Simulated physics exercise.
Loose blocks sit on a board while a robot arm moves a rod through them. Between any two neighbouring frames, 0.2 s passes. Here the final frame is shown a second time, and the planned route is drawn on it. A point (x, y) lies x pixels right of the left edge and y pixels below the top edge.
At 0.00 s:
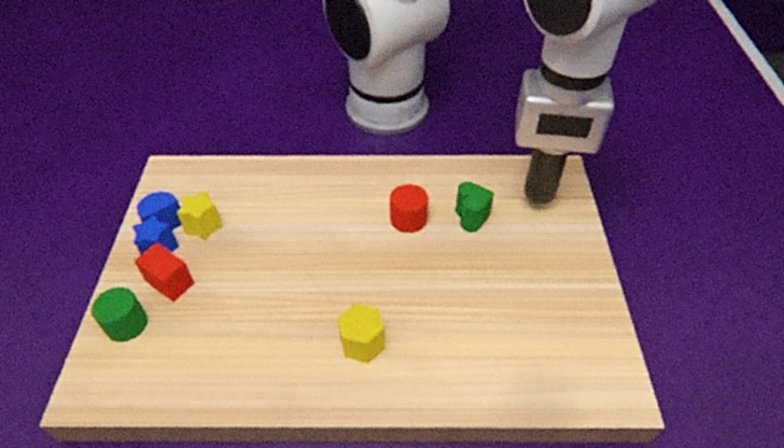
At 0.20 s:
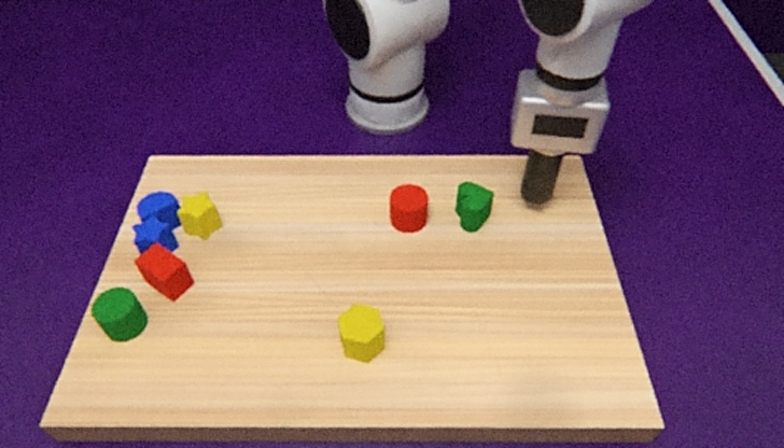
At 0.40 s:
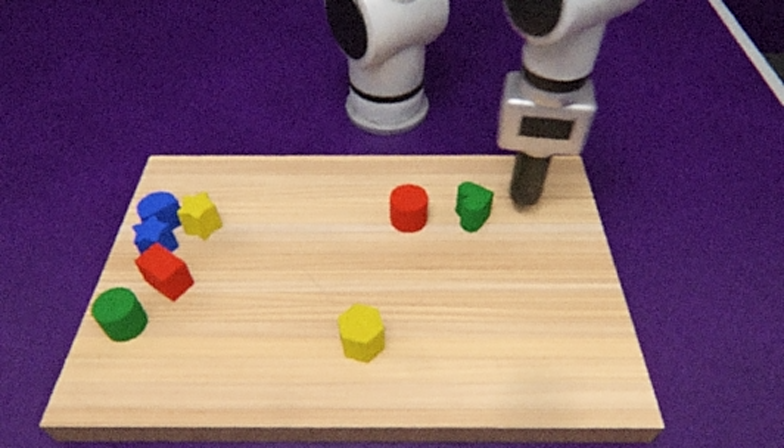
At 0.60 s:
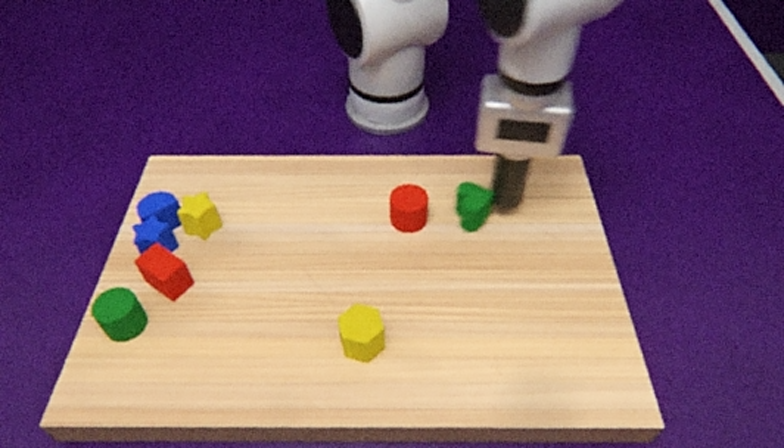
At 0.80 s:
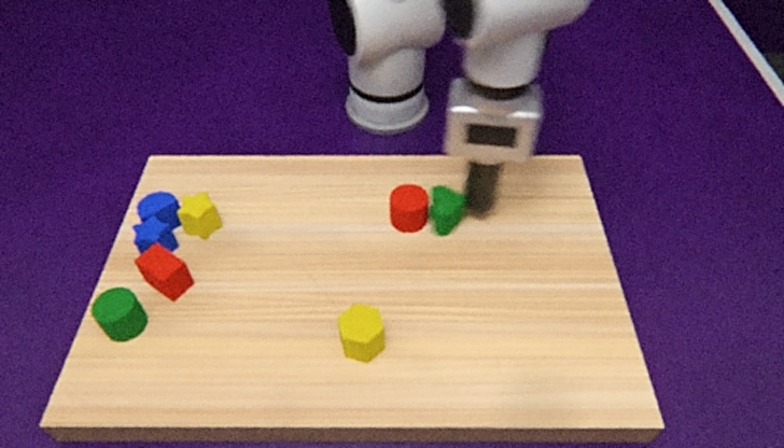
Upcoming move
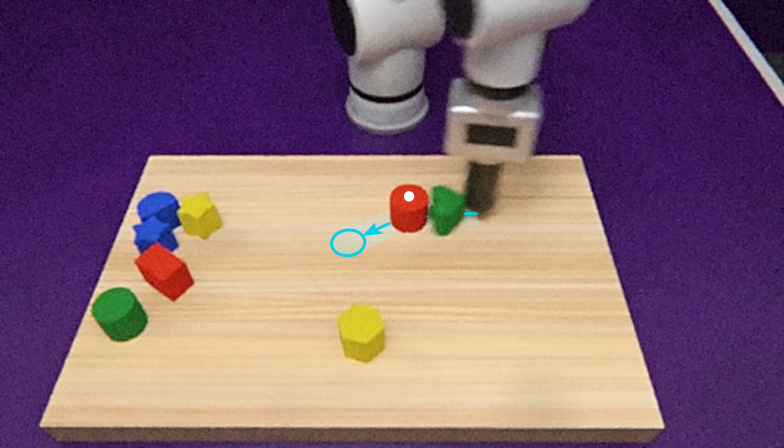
Robot arm sliding its rod left across a wooden board, pushing a green block up beside a red cylinder.
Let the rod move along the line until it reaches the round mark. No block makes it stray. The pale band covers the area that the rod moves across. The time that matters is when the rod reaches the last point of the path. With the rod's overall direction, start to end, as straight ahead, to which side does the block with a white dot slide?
Heads right.
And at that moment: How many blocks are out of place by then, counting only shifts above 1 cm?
The result: Two blocks.
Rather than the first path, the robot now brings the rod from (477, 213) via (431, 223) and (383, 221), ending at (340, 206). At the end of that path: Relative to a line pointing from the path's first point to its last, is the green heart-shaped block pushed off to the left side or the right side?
It will end up to the left.
The drawn path runs from (477, 213) via (410, 217), ending at (348, 243); the dot is on the red cylinder.
On the path given first. One third of the way, rod at (432, 204); red cylinder at (378, 199); green heart-shaped block at (412, 210).
Two thirds of the way, rod at (388, 213); red cylinder at (351, 204); green heart-shaped block at (392, 226), turned 45° anticlockwise.
At the end, rod at (347, 232); red cylinder at (313, 209); green heart-shaped block at (389, 230), turned 65° anticlockwise.
